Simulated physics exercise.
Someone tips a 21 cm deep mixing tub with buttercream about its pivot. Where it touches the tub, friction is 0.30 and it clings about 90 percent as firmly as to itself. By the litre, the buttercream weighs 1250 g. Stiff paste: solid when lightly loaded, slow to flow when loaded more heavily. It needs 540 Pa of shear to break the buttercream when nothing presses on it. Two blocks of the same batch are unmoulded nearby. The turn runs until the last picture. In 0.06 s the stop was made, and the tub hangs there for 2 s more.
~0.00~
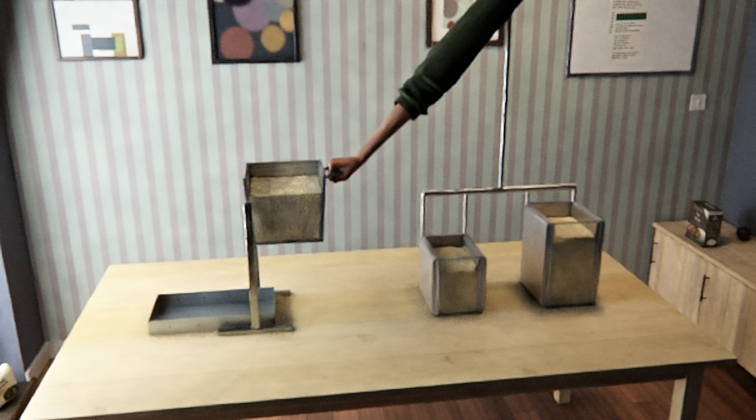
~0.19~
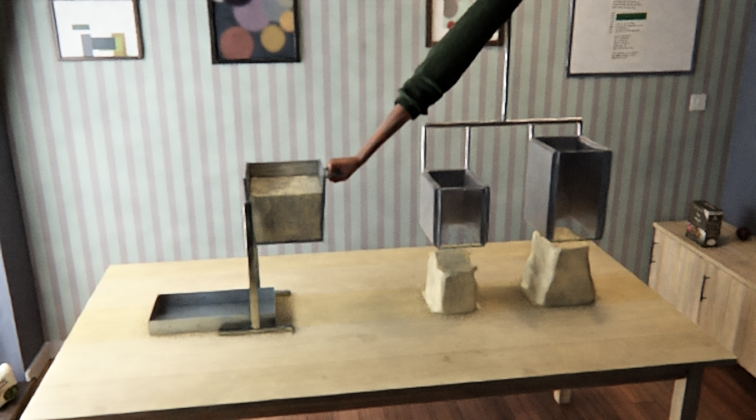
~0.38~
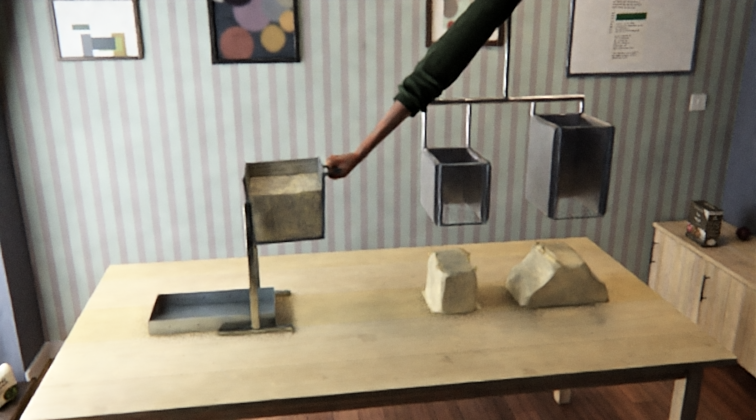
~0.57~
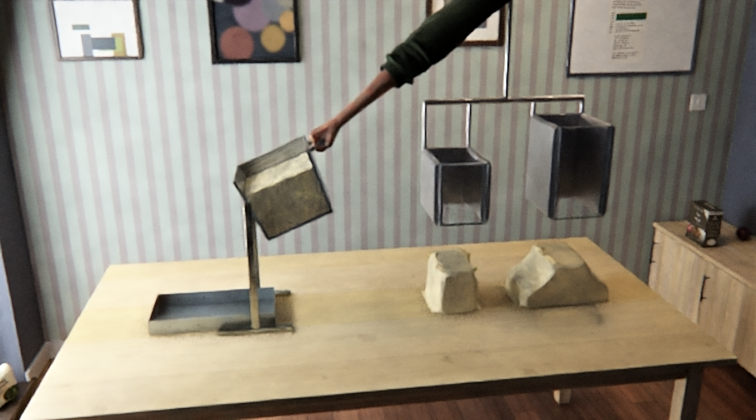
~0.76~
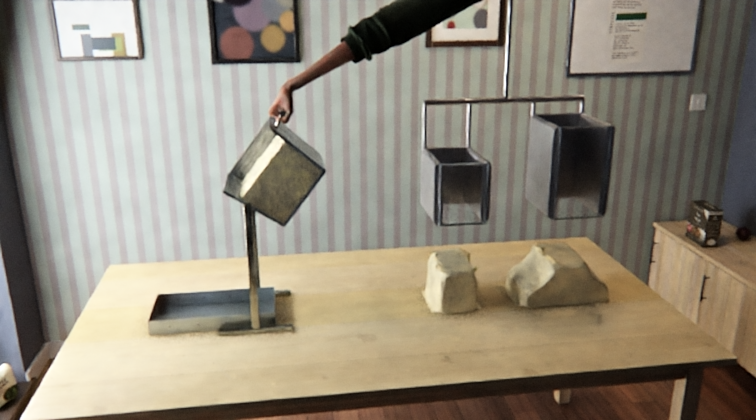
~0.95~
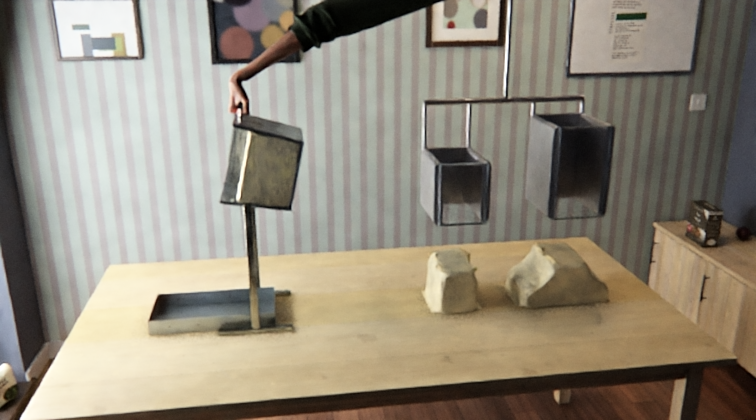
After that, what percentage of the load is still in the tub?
Roughly 100 %.
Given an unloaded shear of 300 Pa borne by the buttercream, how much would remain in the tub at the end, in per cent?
In that case close to 65 in a hundred.
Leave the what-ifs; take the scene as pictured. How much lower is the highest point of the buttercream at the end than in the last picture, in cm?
About 3 cm.
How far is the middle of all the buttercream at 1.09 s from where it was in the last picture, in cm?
It has moved around 1 centimetres.
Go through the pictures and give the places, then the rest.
Handle-side rim at (323, 176), tilt 0 degrees; top of the buttercream at (313, 193); blocks stand 17 cm, 26 cm (left to right), in the first picture.
Handle-side rim at (323, 176), tilt 0 degrees; top of the buttercream at (313, 193); blocks stand 16 cm, 23 cm (left to right), in the second picture.
Handle-side rim at (322, 174), tilt 2 degrees; top of the buttercream at (317, 191); blocks stand 16 cm, 17 cm (left to right), in the third picture.
Handle-side rim at (306, 151), tilt 23 degrees; top of the buttercream at (312, 169); blocks stand 16 cm, 16 cm (left to right), in the fourth picture.
Handle-side rim at (269, 129), tilt 52 degrees; top of the buttercream at (285, 143); blocks stand 16 cm, 16 cm (left to right), in the fifth picture.
Handle-side rim at (233, 127), tilt 77 degrees; top of the buttercream at (254, 134); blocks stand 16 cm, 16 cm (left to right), in the sixth picture.
After 1.09 s, the tub is at 77 degrees and holds 100 %.
After 1.26 s, the tub is at 77 degrees and holds 100 %.
After 1.43 s, the tub is at 77 degrees and holds 100 %.
After 1.60 s, the tub is at 77 degrees and holds 100 %.
After 2.95 s, at the end, the tub is at 77 degrees and holds 100 %.
